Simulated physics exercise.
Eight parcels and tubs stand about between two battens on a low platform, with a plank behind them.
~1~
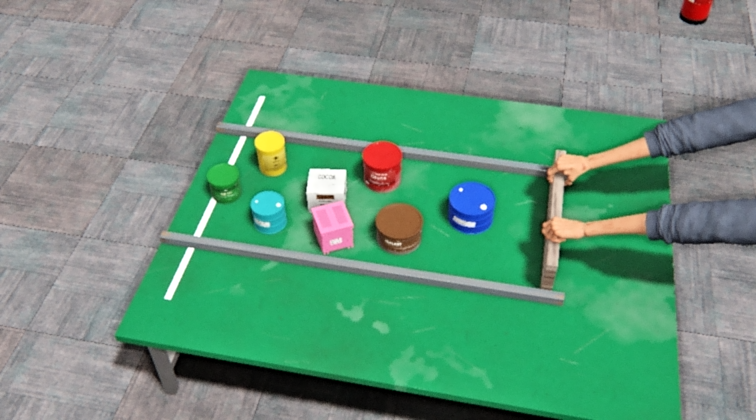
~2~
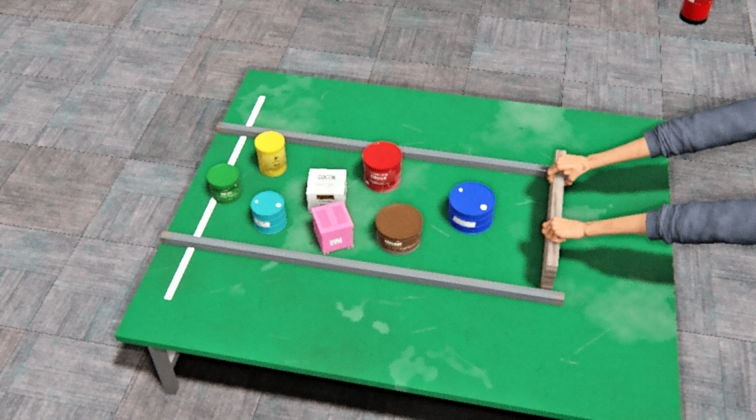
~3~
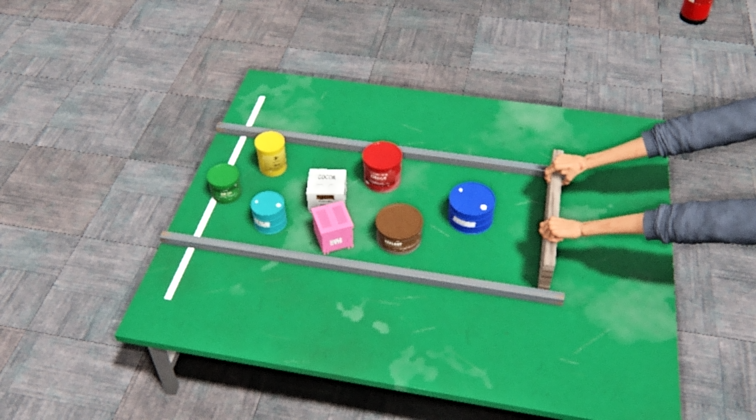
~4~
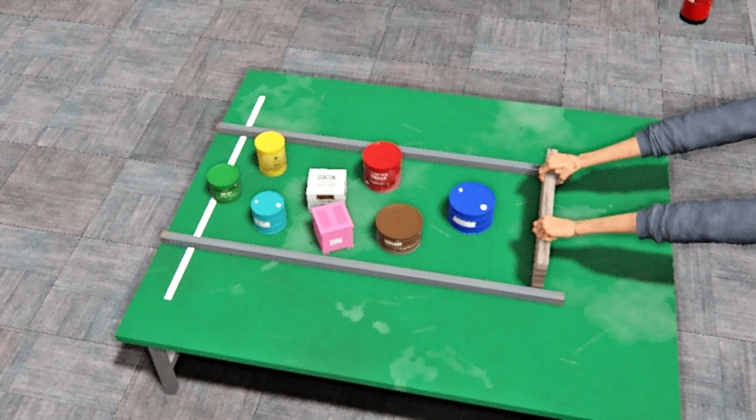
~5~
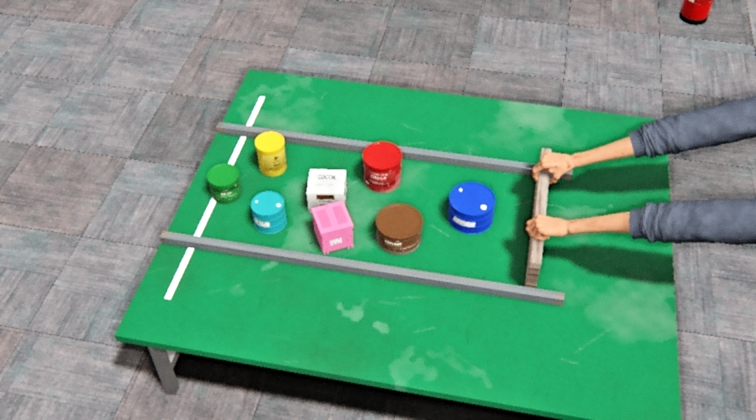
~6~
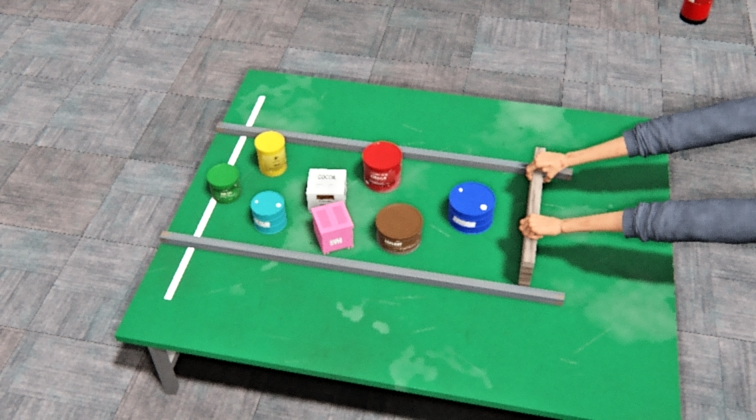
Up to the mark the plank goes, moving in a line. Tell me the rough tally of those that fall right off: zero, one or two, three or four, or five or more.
Tally: Five or more.
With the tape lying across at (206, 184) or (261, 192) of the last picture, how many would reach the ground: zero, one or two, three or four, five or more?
First place: Five or more; second place: One to two.
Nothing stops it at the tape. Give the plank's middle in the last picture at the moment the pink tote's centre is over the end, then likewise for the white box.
Roughly (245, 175); for the second one, roughly (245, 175).
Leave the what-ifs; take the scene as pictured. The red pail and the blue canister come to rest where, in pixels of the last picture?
The red pail settles near (219, 135); as for the blue canister, near (203, 165).
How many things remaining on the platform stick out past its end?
Things overhanging at the end: 3.
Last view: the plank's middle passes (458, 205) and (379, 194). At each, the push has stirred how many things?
Tally: 1; 5.
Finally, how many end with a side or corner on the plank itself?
It's touching 3 at the end.
Soon after, none off yet; green pail at rest near (225, 184); yellow pail at rest near (271, 154); turquoise canister at rest near (269, 213).
In the end, the number that fall off is five or more; gone, pink tote, white box, turquoise canister, yellow pail and green pail.
